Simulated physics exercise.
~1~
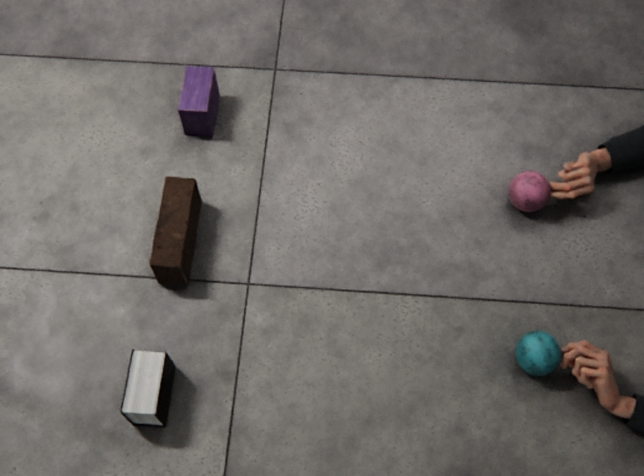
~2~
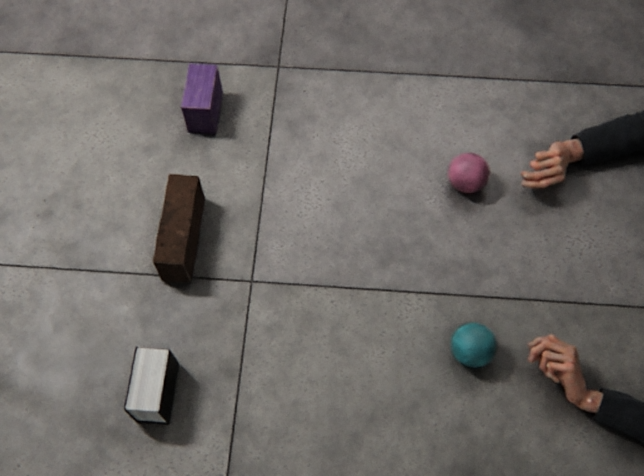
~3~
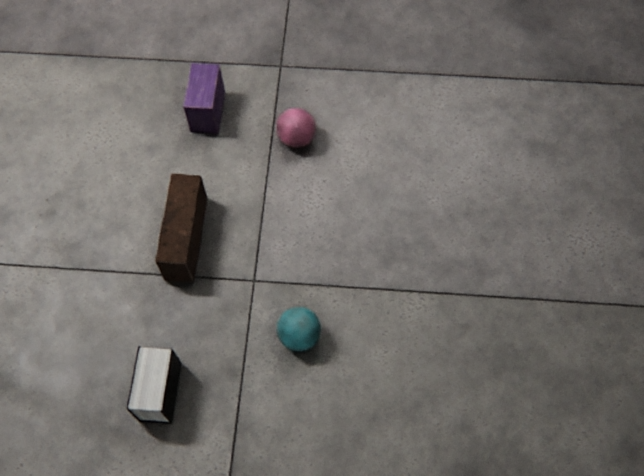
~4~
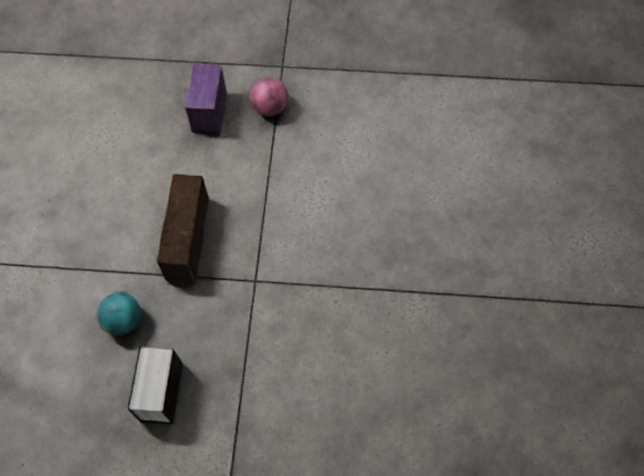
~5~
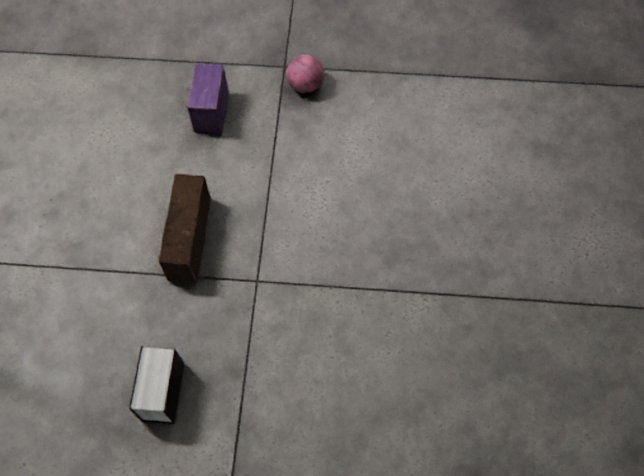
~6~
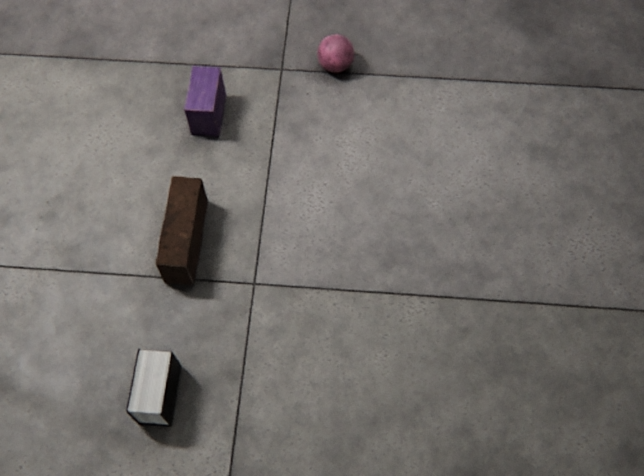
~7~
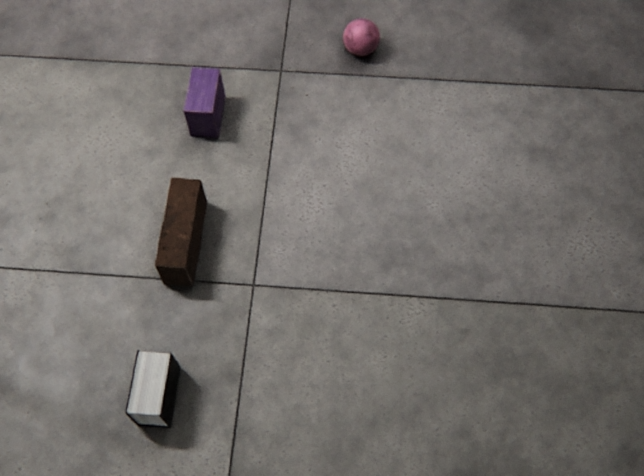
Two hands rolled a pink ball and a turquoise ball left across a grey floor toward three standing blocks; the turquoise one slipped through the lower gap and out of view, while the pink one bounced off near the purple block and rolled away up and right.
